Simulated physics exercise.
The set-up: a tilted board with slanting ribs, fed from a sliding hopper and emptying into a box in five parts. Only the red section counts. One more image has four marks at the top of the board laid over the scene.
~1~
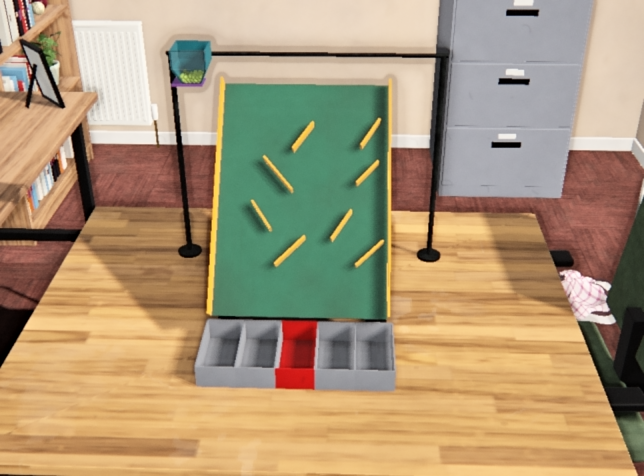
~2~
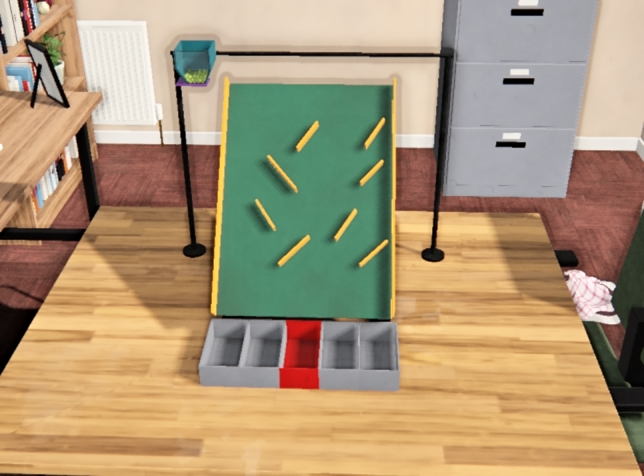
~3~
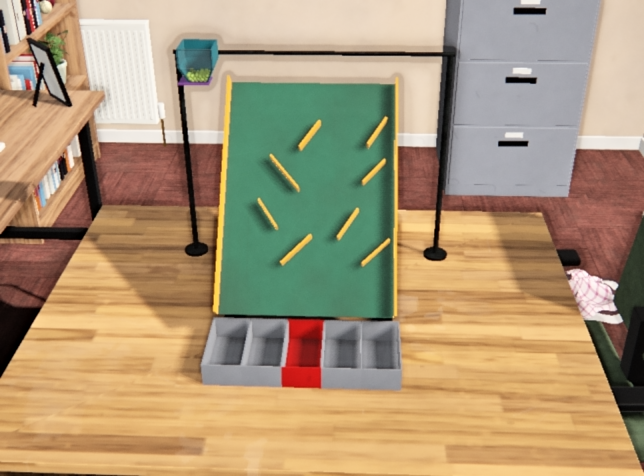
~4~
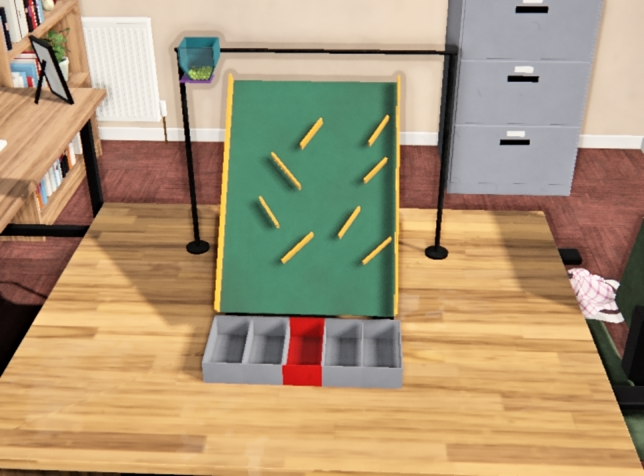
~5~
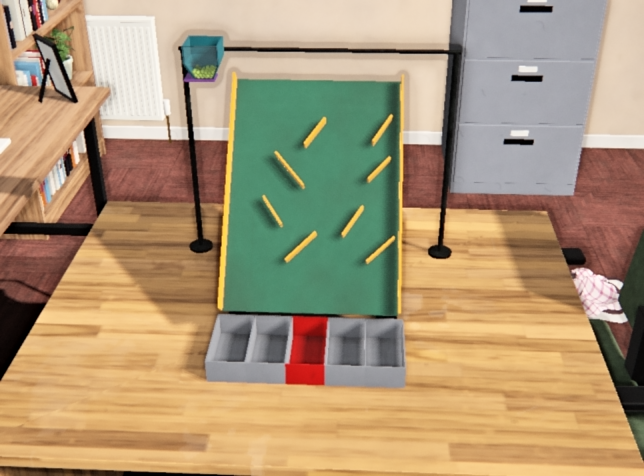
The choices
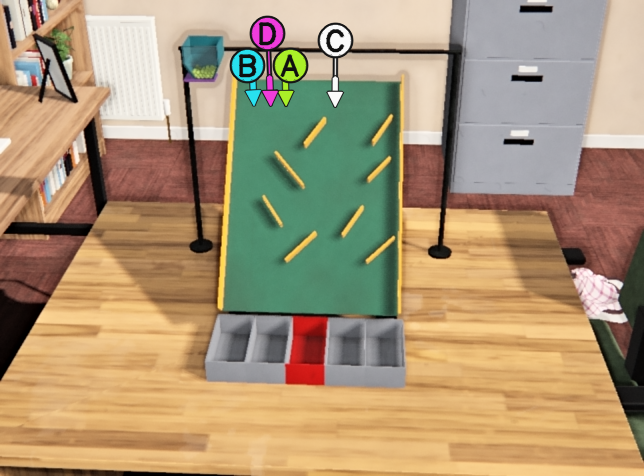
View drifting slightly over a motionless green board with slanting yellow ribs, teal hopper at upper left and five-part box below.
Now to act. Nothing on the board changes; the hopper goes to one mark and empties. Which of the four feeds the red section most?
Choose C.
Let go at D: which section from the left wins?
The first.
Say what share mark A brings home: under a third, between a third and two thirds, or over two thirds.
Mark A gives under a third.
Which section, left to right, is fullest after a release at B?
The first from the left.
On the marked copy, mark A meets the board at (285, 100); mark B meets the board at (253, 100); mark C meets the board at (335, 101); mark D meets the board at (270, 100).
With A, a small part in the red section, most in other sections, a small part outside the box.
With B, a stray few in the red section, most in other sections, about a quarter outside the box.
With C, about half in the red section, about a third in other sections, a small part outside the box.
With D, a stray few in the red section, most in other sections, about a quarter outside the box.
